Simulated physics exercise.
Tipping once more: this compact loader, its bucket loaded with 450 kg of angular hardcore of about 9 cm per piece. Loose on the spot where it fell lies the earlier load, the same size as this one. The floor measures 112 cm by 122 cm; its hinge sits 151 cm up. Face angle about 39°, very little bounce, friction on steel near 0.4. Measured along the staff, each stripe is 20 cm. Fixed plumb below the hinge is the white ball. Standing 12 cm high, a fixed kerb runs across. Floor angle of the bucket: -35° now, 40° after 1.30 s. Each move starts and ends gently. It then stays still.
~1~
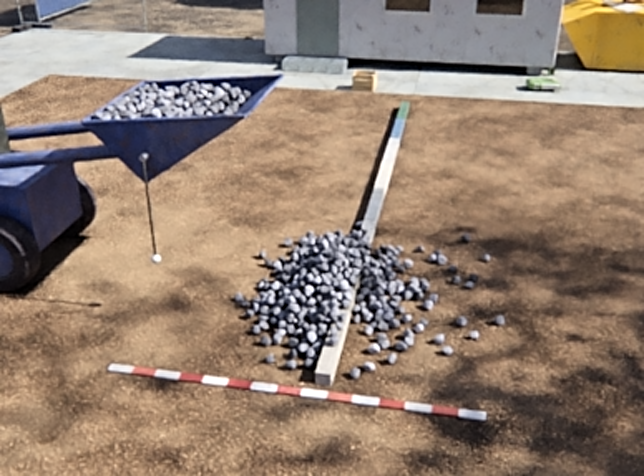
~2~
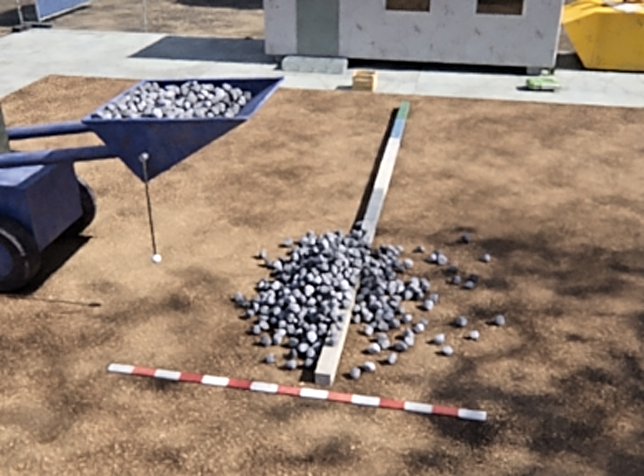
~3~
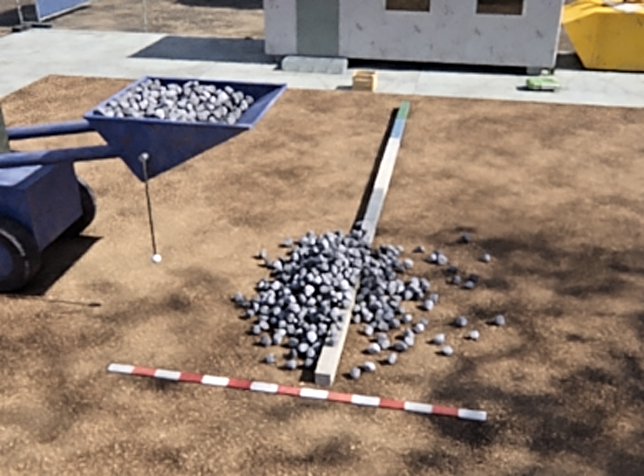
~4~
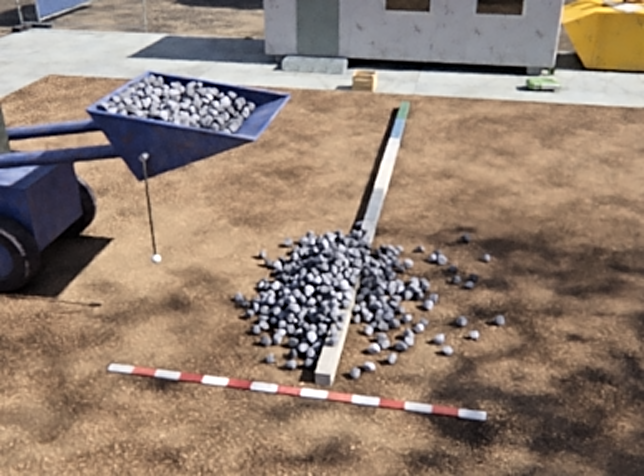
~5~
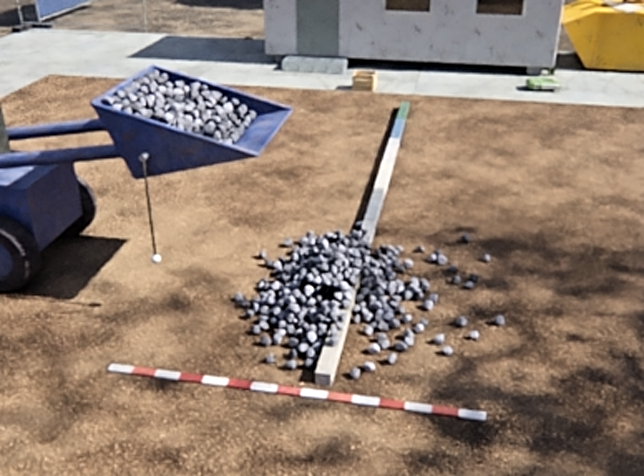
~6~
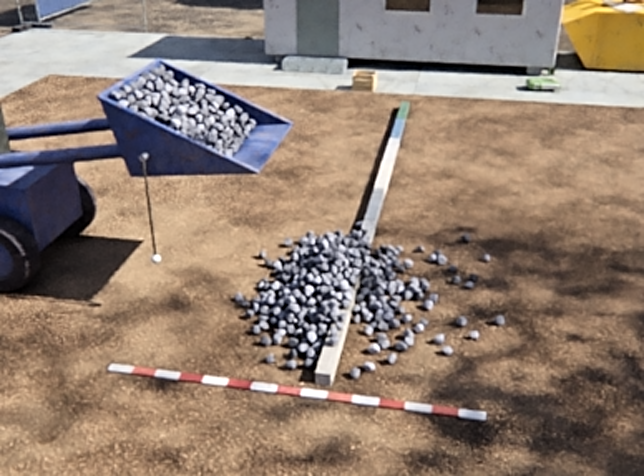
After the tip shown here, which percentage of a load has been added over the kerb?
Roughly 0 out of 100.
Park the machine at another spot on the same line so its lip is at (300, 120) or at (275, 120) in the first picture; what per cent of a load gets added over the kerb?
45 %, then 10 %.
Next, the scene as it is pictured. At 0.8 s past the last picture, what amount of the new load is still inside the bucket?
Close to 85 per cent of the load.
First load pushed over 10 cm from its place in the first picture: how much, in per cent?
I'd say roughly 0 per cent of them.
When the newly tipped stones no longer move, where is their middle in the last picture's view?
(283, 270).
Then, 0.4 s after the last picture the floor is at 29°; in per cent of one load, 100 in the bucket, 79 on this side of the kerb, 21 over the kerb; the foremost stones are at (473, 287).
Then, 0.8 s after the last picture the floor is at 40°; in per cent of one load, 84 in the bucket, 94 on this side of the kerb, 21 over the kerb; the foremost stones are at (473, 287).
Then, 1.2 s after the last picture the floor is at 40°; in per cent of one load, 29 in the bucket, 150 on this side of the kerb, 21 over the kerb; the foremost stones are at (473, 287).
Then, 4.0 s after the last picture the floor is at 40°; in per cent of one load, 0 in the bucket, 178 on this side of the kerb, 22 over the kerb; the foremost stones are at (473, 287). Net gain over the kerb, 0.
